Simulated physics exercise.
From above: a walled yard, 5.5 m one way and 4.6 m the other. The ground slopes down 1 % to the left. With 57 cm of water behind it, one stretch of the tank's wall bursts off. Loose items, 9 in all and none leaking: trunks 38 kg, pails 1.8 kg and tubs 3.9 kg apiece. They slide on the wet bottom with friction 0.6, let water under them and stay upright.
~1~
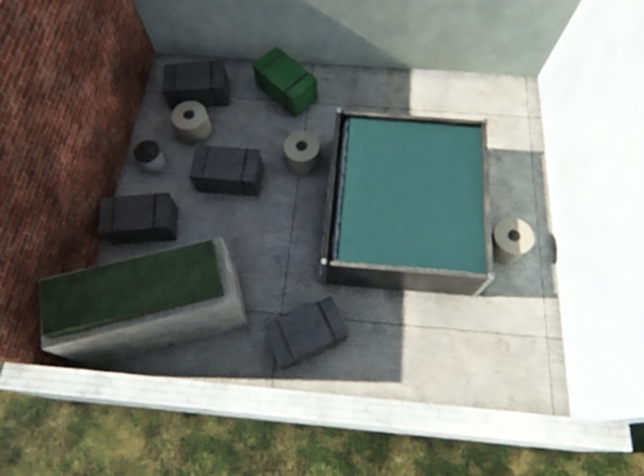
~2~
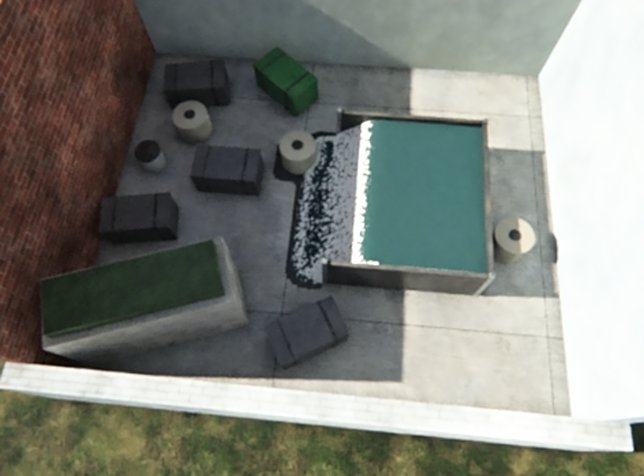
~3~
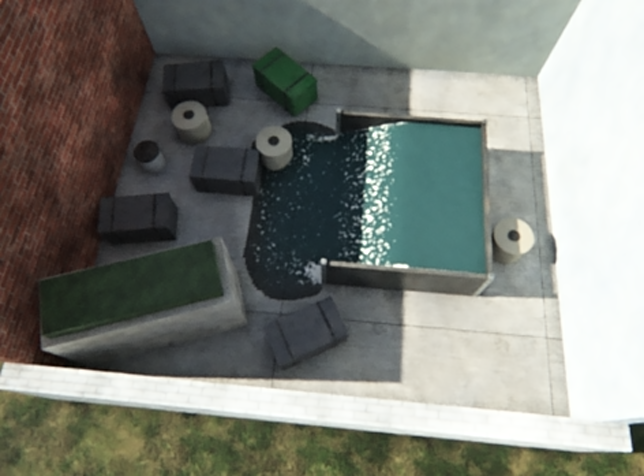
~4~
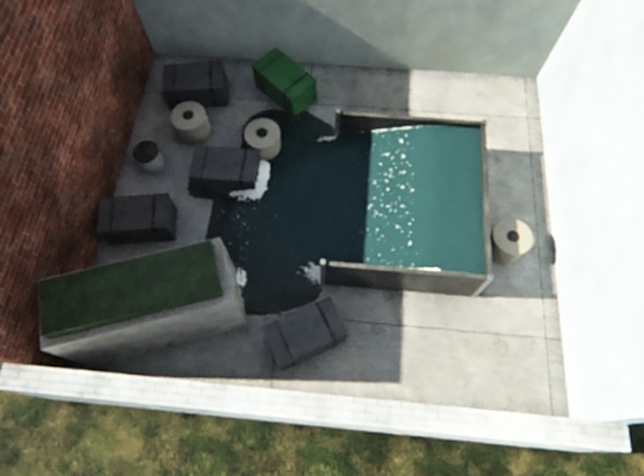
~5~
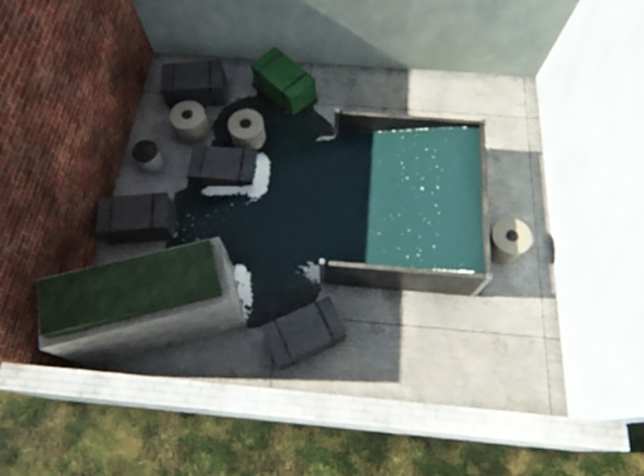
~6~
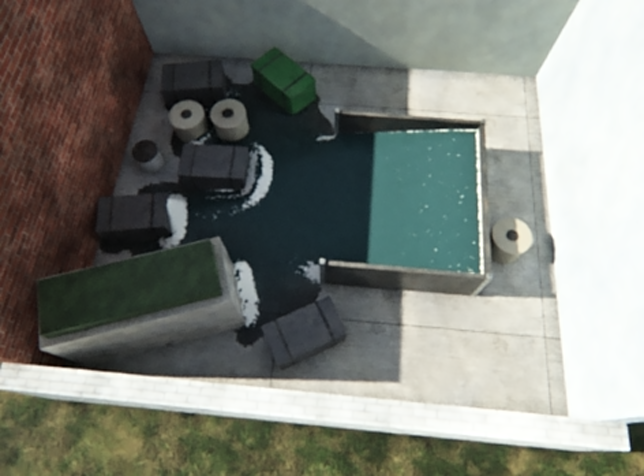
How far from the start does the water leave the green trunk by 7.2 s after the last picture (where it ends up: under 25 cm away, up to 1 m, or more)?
Green trunk ends far away.
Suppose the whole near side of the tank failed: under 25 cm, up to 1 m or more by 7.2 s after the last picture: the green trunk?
Then the green trunk moves a short way.
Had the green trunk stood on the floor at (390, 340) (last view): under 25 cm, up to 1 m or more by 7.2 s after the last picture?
It holds its place.
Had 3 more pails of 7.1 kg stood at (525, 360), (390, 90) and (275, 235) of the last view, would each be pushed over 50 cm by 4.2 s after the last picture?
In turn: Less, more, past it.
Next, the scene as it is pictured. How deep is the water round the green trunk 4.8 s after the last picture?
About 7 cm.
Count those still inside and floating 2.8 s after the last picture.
At that moment 6.
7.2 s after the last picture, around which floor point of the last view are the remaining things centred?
At about (403, 177).
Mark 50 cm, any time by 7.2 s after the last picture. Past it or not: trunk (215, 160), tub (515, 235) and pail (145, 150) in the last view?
In turn: Past it, over, past it.
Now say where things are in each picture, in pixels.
In the first frame, the green trunk at (285, 72) rests on the ground; water covers 3.2 m2; 0 of 9 have shifted.
In the second frame, the green trunk at (285, 72) rests on the ground; 4.1 m2 under water; 1 of 9 have shifted.
In the third frame, the green trunk at (284, 72), on the bottom; water covers 5.3 m2; 1 of 9 have shifted.
In the fourth frame, the green trunk at (284, 73) rests on the ground; water covers 6.6 m2; 1 of 9 have shifted.
In the fifth frame, the green trunk at (283, 72), on the bottom; water covers 7.8 m2; 1 of 9 have shifted.
In the sixth frame, the green trunk at (283, 72) rests on the ground; 8.8 m2 under water; 2 of 9 have shifted.
Then, 0.9 s after the last picture the green trunk is near (283, 72), 0.0 m from its start, aground; 4 afloat.
Then, 2.8 s after the last picture the green trunk is near (328, 88), 0.7 m from its start, aground; 6 afloat.
Then, 4.8 s after the last picture the green trunk is near (475, 80), 2.5 m from its start, aground; 5 afloat.
Then, 7.2 s after the last picture the green trunk is near (494, 78), 2.8 m from its start, afloat; 6 afloat.
